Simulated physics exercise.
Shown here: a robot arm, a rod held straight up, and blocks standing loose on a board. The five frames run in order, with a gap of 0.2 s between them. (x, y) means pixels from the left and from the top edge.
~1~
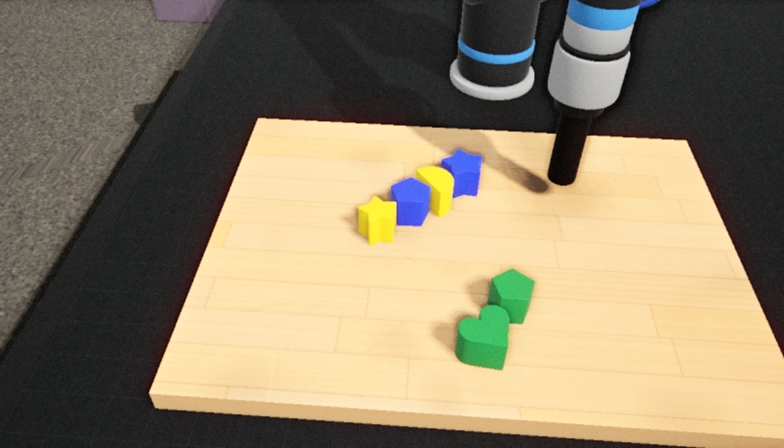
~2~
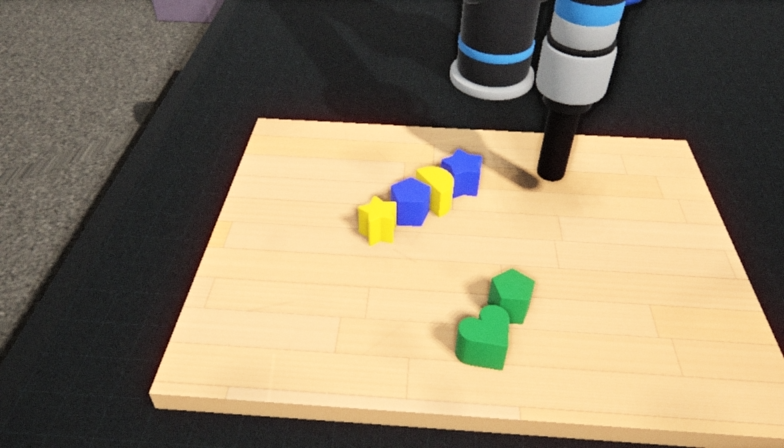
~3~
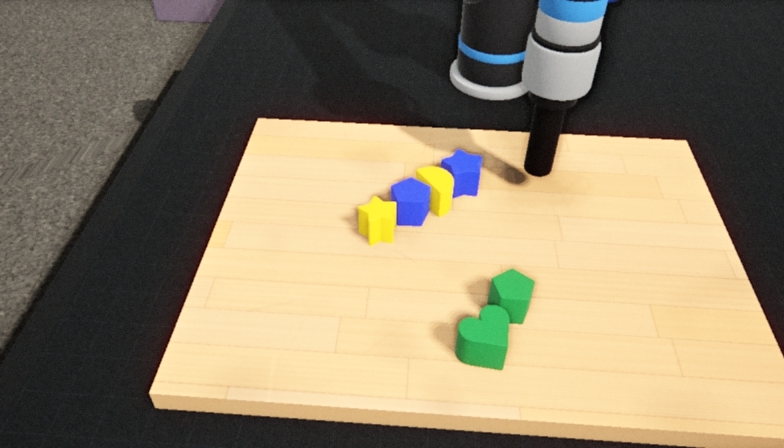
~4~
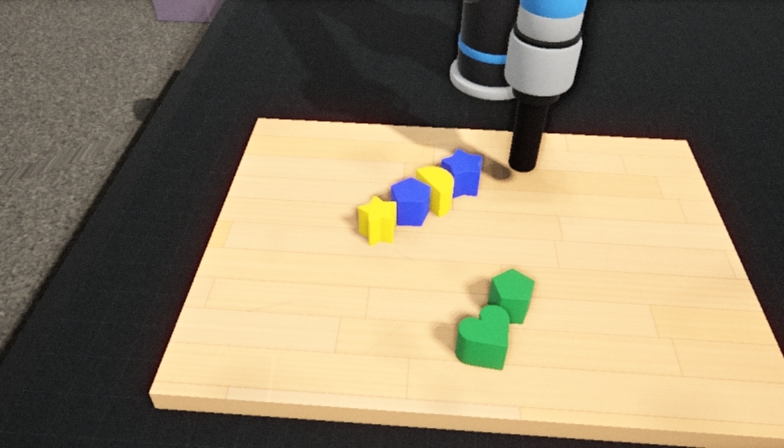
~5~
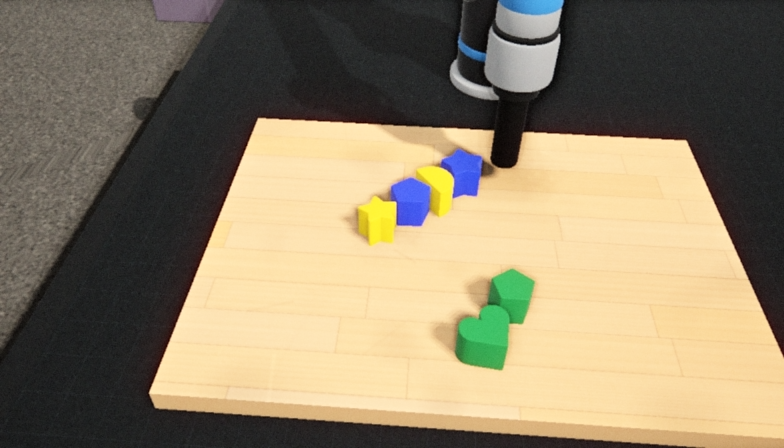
On a light wooden board, a robot arm slid its upright black rod a short way left, drawing close to the blue star, while the blue, yellow and green blocks all stayed still.
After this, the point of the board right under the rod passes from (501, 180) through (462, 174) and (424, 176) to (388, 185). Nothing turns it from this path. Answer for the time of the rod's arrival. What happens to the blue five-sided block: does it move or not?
It moves.
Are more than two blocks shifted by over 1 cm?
Yes
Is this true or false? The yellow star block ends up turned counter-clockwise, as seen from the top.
The statement is incorrect.
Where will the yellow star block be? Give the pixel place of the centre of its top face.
The point I'd pick in the picture is (368, 220).
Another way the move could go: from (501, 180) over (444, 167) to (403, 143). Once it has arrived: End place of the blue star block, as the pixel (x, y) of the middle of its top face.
Put as a pixel place, it's (430, 156).
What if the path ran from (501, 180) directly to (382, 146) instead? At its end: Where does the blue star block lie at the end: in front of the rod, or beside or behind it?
I think the rod loses the blue star block somewhere along the way.
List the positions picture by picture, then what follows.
The first picture shows rod's lower end at (561, 178); yellow star block at (378, 209); blue five-sided block at (411, 190); yellow D-shaped block at (437, 177); blue star block at (463, 162).
The second picture shows rod at (550, 174); blocks still.
The third picture shows rod at (537, 170); blocks still.
The fourth picture shows rod at (522, 166); blocks still.
The fifth picture shows rod at (504, 162); yellow star block at (378, 209); blue five-sided block at (411, 190); yellow D-shaped block at (437, 177); blue star block at (463, 162).
On the path given first. One third of the way, rod at (463, 156); yellow D-shaped block at (435, 178), turned 15° anticlockwise; blue star block at (441, 160), turned 45° anticlockwise.
Two thirds of the way, rod at (425, 158); yellow star block at (372, 216), turned 30° clockwise; blue five-sided block at (401, 203), turned 20° anticlockwise; yellow D-shaped block at (417, 187), turned 35° anticlockwise; blue star block at (409, 167), turned 70° anticlockwise.
At the end, rod at (388, 166); yellow star block at (368, 220), turned 35° clockwise; blue five-sided block at (401, 212), turned 25° anticlockwise; yellow D-shaped block at (415, 194), turned 45° anticlockwise; blue star block at (389, 179), turned 100° anticlockwise.
